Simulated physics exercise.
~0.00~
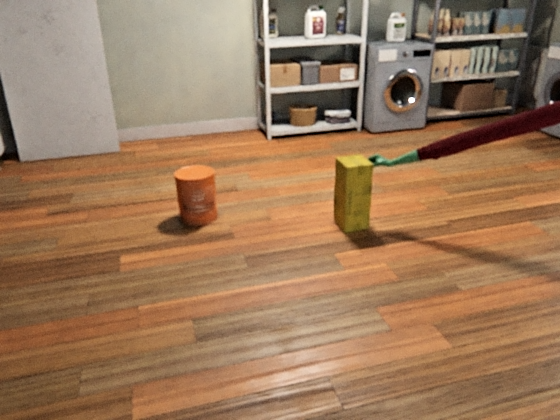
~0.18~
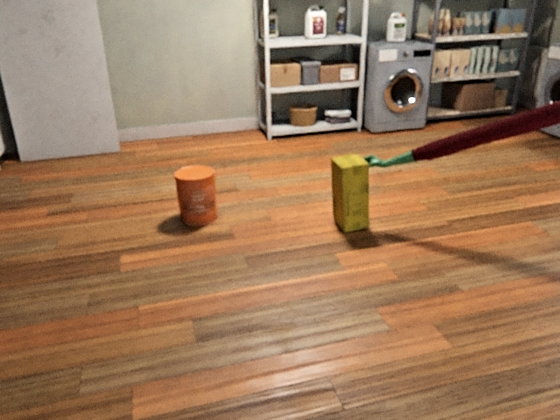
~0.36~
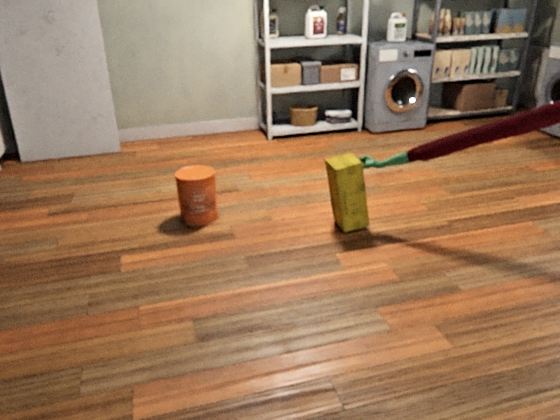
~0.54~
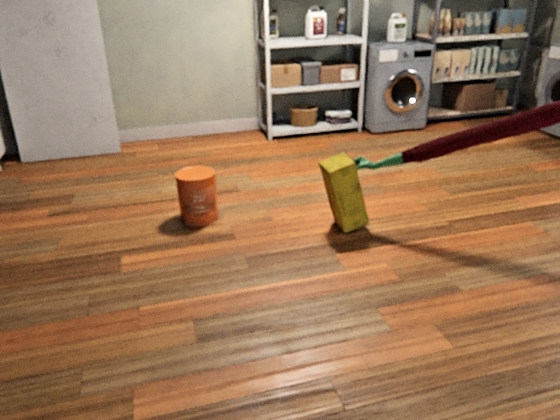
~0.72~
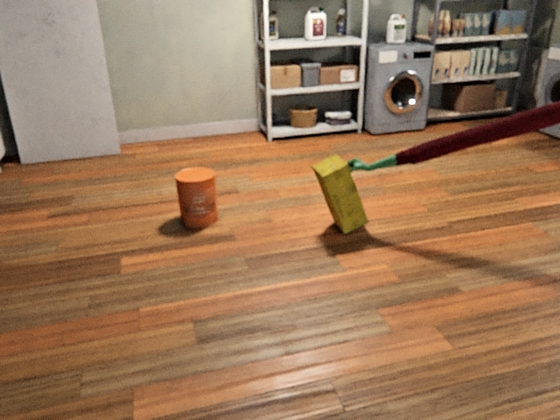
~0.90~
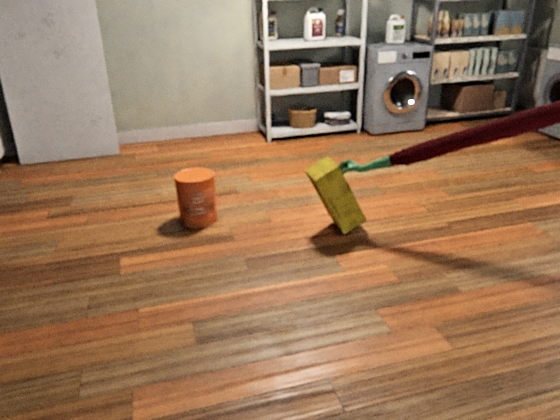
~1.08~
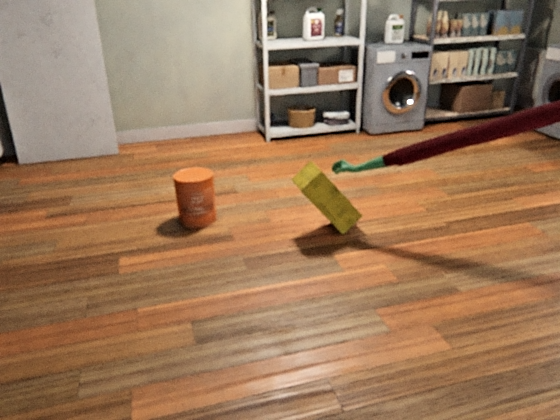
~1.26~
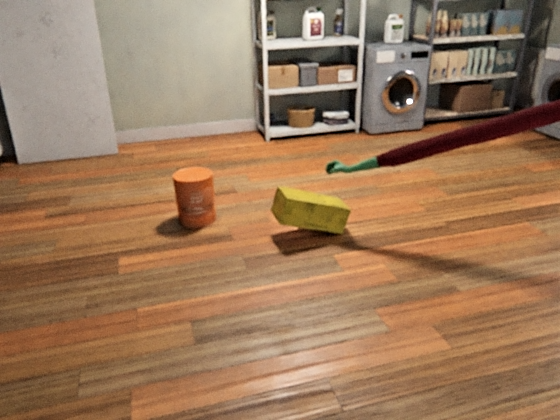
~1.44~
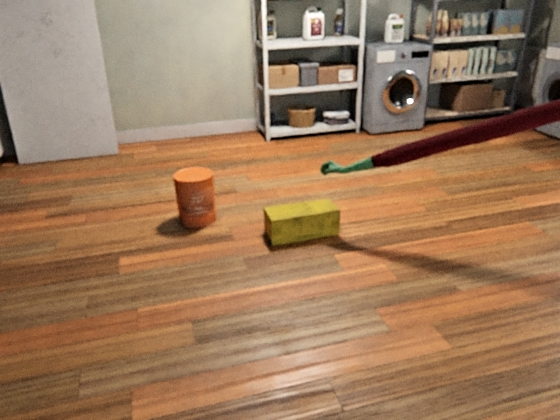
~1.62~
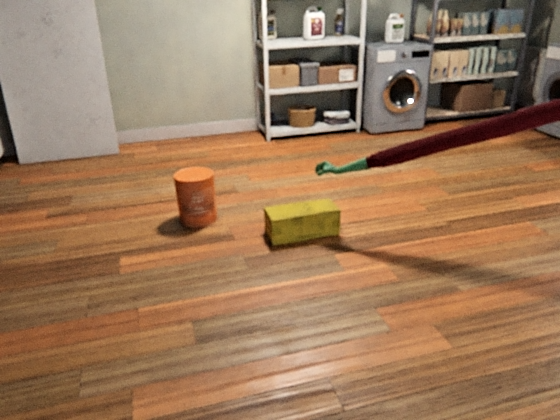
A dark red arm with a green hand reaches in from the right across a wood-plank floor in a laundry or storage room, seen from slightly above by a gently swaying camera. An upright yellow box stands near the middle, with an orange pail to its left and shelves and washing machines behind. The hand pushes the top of the box leftward, and the box leans further and further. It then tips away from the hand and drops onto its side. The box ends lying still, short of the pail, which never moves, while the hand hovers above.
